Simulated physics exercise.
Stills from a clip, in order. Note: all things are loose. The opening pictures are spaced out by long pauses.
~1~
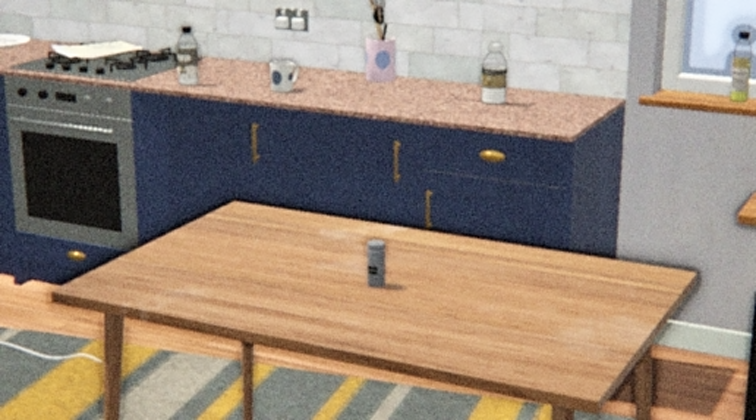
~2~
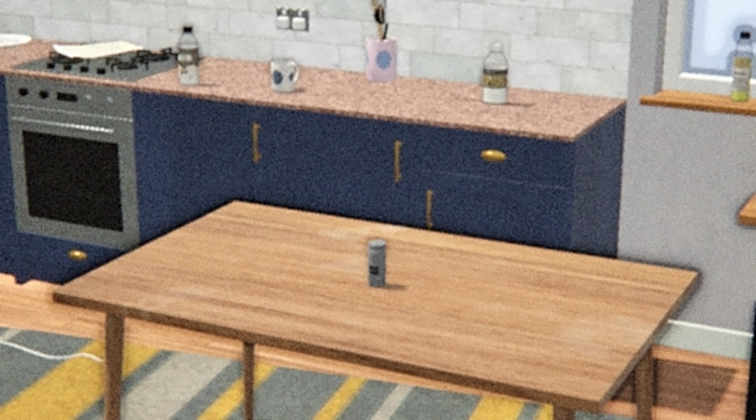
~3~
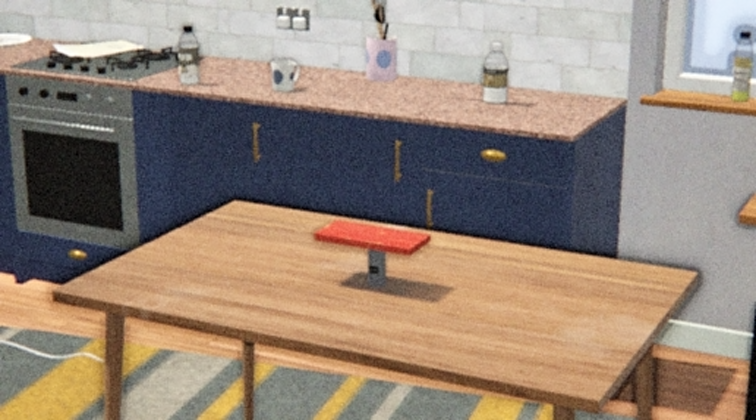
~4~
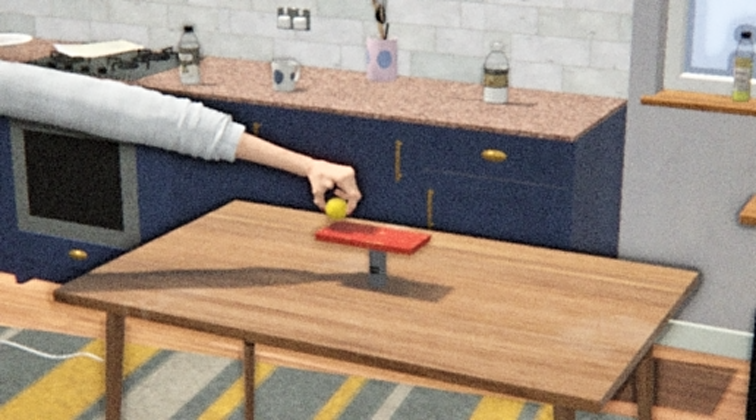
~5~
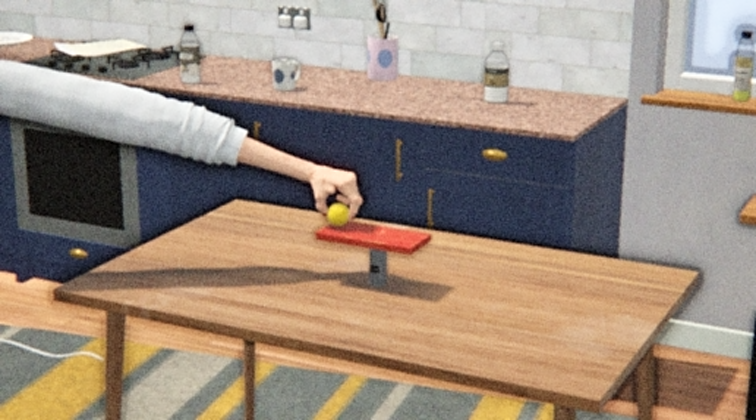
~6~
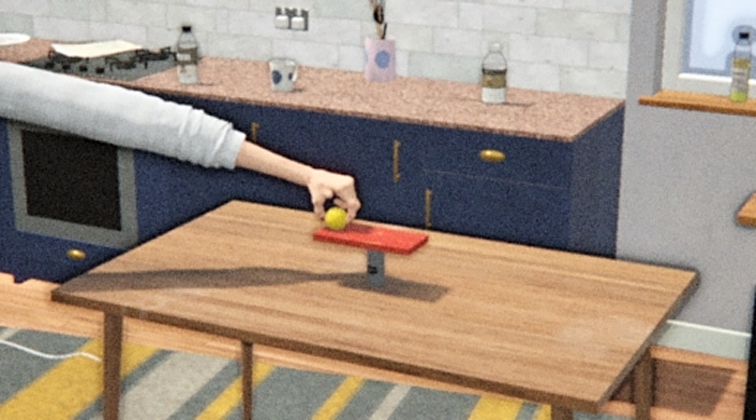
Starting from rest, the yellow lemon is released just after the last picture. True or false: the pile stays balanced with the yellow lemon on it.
False.
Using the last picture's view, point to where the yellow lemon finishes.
The object finishes somewhere near (292, 261).
Then, 0.40 s past the last view, yellow lemon now fallen; red board rocked 40° from its first pose.
Then, 0.60 s past the last view, red board now fallen; grey shaker rocked 23° from its first pose.
Then, 0.70 s past the last view, grey shaker now fallen.
Finally, fallen, yellow lemon, red board and grey shaker. Final places as the last picture's camera would see them, yellow lemon near (292, 261). The stack comes apart.
